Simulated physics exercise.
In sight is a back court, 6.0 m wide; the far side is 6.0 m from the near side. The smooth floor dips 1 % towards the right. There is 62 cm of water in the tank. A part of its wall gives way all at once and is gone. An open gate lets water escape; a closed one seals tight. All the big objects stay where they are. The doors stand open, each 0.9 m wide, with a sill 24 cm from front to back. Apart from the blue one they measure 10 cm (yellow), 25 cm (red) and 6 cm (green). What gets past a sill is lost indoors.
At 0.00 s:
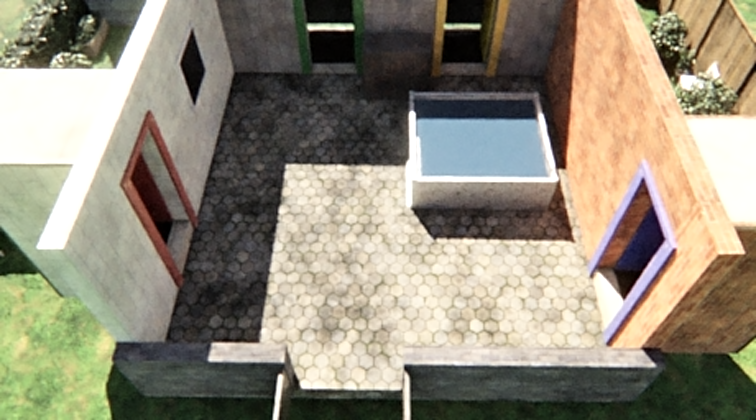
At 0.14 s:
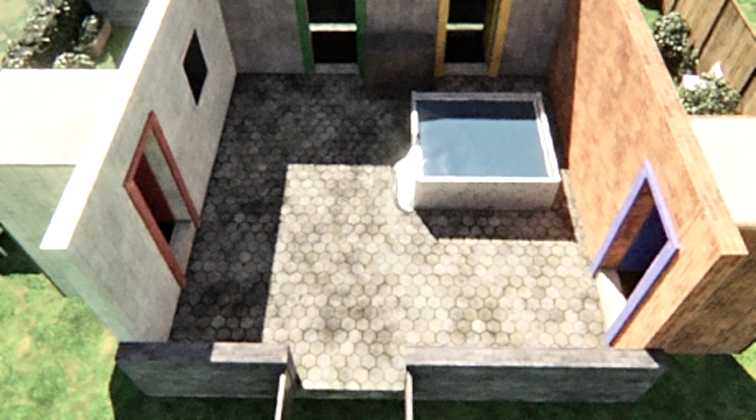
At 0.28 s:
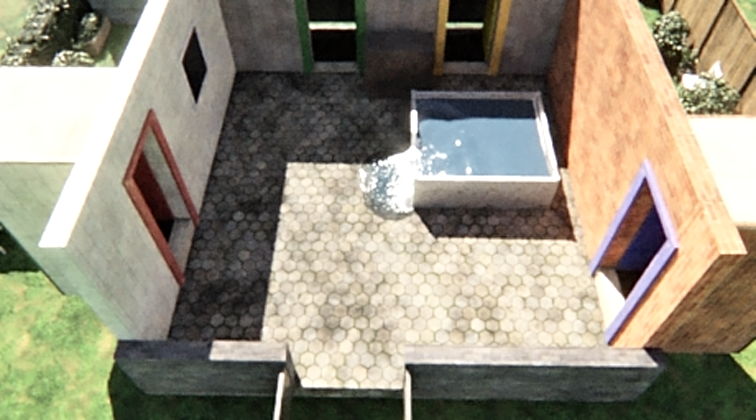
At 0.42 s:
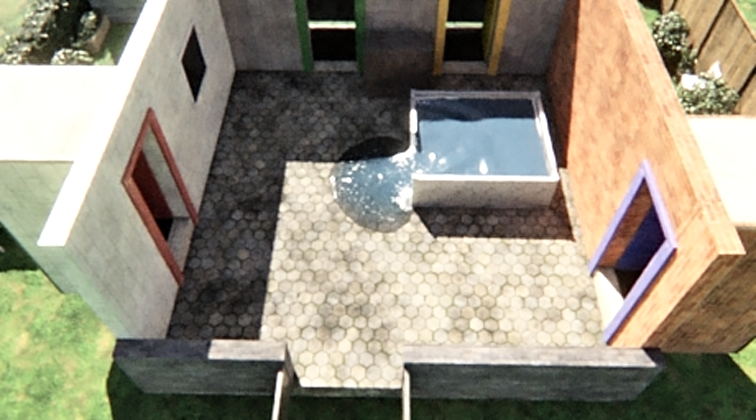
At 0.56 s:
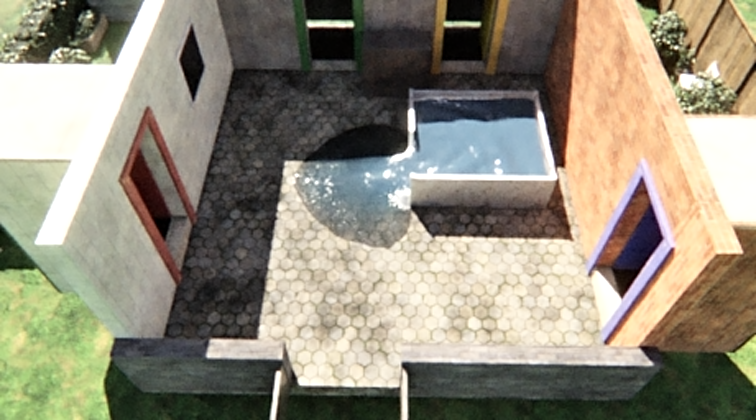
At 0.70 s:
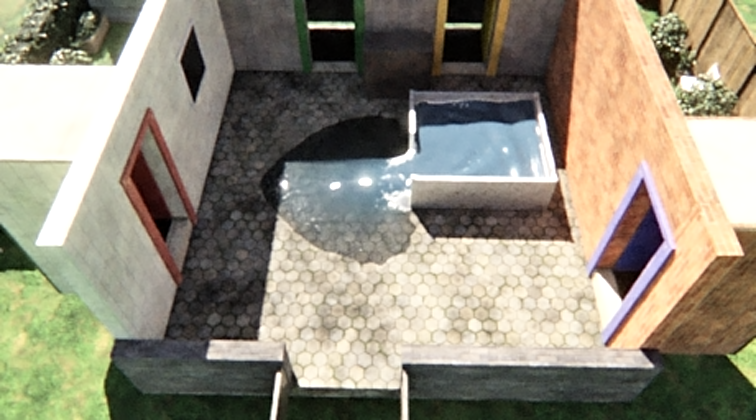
Walled courtyard with coloured doorways, water bursting from the left side of a raised tank and spreading leftward across the paving.
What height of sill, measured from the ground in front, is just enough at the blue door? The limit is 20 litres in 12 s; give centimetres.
It would have to be roughly 7 cm high.
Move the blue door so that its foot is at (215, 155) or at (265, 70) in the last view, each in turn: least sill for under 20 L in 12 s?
Roughly 16 and 14.5 cm.
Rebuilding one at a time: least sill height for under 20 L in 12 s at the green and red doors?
Roughly 7.5 cm at green and 14.0 cm at red.
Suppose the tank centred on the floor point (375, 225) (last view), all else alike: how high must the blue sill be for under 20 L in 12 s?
About 11.5 cm.
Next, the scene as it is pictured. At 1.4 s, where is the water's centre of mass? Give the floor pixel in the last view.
At about (428, 170).
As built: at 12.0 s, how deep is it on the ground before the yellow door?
Some 4.0 cm.
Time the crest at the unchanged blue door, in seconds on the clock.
Near 6.5 s.
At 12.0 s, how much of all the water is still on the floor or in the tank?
About 90 per cent.
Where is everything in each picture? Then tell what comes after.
The first frame shows the tank at (478, 137) is whole and still, 62 cm deep; the blue door at (622, 266) is dry.
In the second frame, the gap is at (416, 174), the front 0.3 m out at (398, 199); the back of the tank holds 62 cm.
In the third frame, the front is at (365, 178), 0.8 m from the gap at (416, 175); 0.9 m2 of floor is wet, 62 cm left at the back.
In the fourth frame, the front is at (335, 182), 1.3 m from the gap at (415, 175); 1.8 m2 of floor is wet, 62 cm left at the back.
In the fifth frame, the front is at (299, 186), 1.8 m from the gap at (413, 174); 3.0 m2 of floor is wet, 62 cm left at the back.
In the sixth frame, the front is at (267, 187), 2.4 m from the gap at (414, 175); 4.4 m2 of floor is wet, 60 cm left at the back; 3.1 m in a straight line remain to the blue door at (621, 266).
After 1.4 s water covers 35 % of the floor, deepest (34 cm) near (403, 190); it has not reached the blue door.
After 3.0 s water covers 50 % of the floor, deepest (28 cm) near (161, 352); it has not reached the blue door.
After 12.0 s water covers 95 % of the floor, deepest (12 cm) near (548, 103); 9 cm at the blue door, 0 litres in over its 24 cm sill.
At the blue door as built, the water arrived by 6.1 s and peaked near 11 cm at 6.6 s.
Run again over the same 12 s with other heights there, 28 litres in over 6.5 cm, 6 litres over 8.5 cm. The limit of 20 litres is kept from about 7 cm up.
